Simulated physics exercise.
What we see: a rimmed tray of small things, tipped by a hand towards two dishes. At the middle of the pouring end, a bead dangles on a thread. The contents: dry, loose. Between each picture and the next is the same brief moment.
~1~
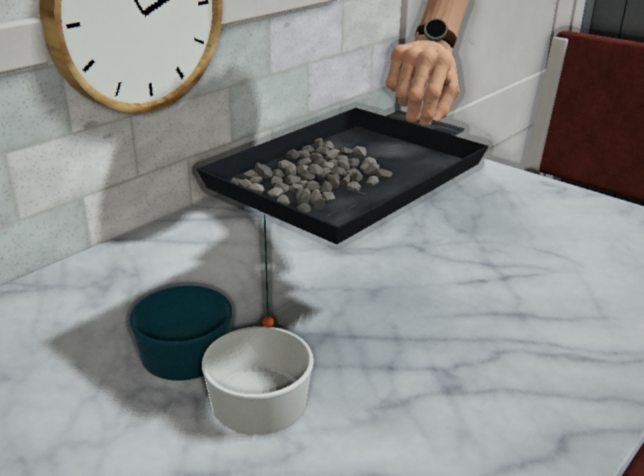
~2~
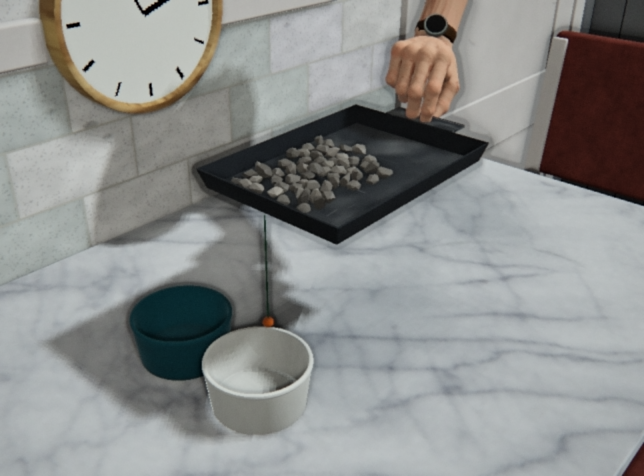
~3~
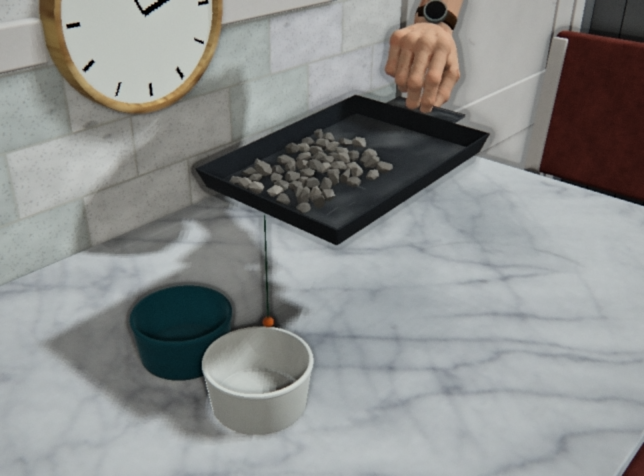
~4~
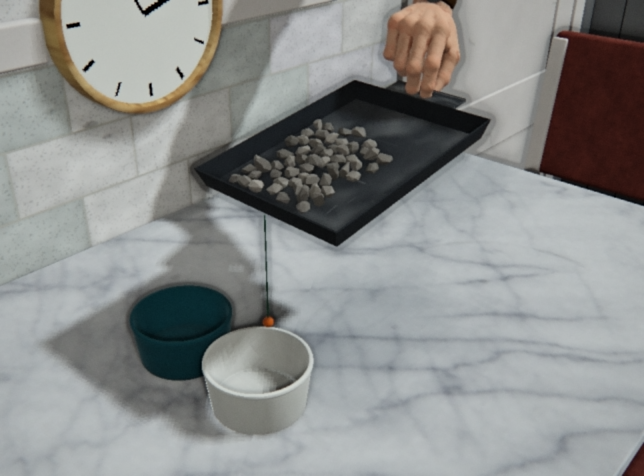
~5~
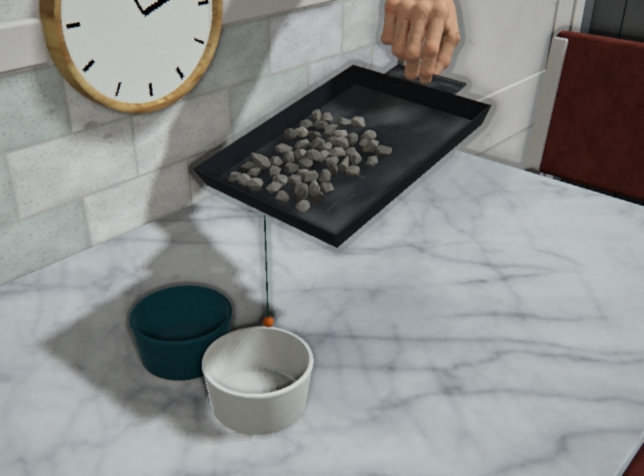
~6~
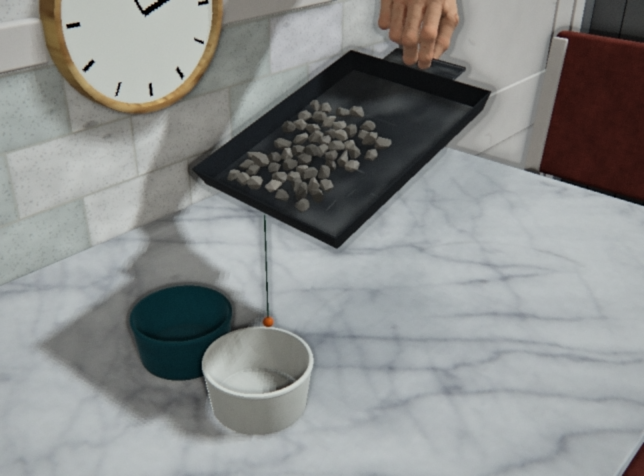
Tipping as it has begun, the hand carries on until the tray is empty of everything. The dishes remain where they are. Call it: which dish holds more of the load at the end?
The right one holds more.
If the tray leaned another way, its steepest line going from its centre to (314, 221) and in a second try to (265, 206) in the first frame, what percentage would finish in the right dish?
Roughly 40 % in the first case and 40 % in the second.
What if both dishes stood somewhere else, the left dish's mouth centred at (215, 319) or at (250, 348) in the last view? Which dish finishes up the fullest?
Results - the dish on the right side first, the dish on the left side second.
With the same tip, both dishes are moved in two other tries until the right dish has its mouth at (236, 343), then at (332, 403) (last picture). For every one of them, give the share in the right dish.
Some 40 percent in the first case, 30 percent in the second.
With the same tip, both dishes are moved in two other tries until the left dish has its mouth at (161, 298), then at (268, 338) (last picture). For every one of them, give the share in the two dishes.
Try 1: Some 40 %; try 2: Some 40 %.
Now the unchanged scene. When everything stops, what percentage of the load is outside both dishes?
40 %.
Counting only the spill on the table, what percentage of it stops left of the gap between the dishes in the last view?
Estimate: Near 40 per cent.
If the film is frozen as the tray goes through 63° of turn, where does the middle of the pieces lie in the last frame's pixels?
Centre estimate: (273, 190).
Soon, tray tipped steeply; all on the tray.
A while on, tray tipped past a quarter turn; about half on the tray; a small part in the right dish; a small part outside both; about a third in the air.
Towards the end, tray tipped past a quarter turn; about half in the right dish; a stray few in the left dish; about a third outside both.
Finally, tray tipped past a quarter turn; about half in the right dish; a stray few in the left dish; about a third outside both.
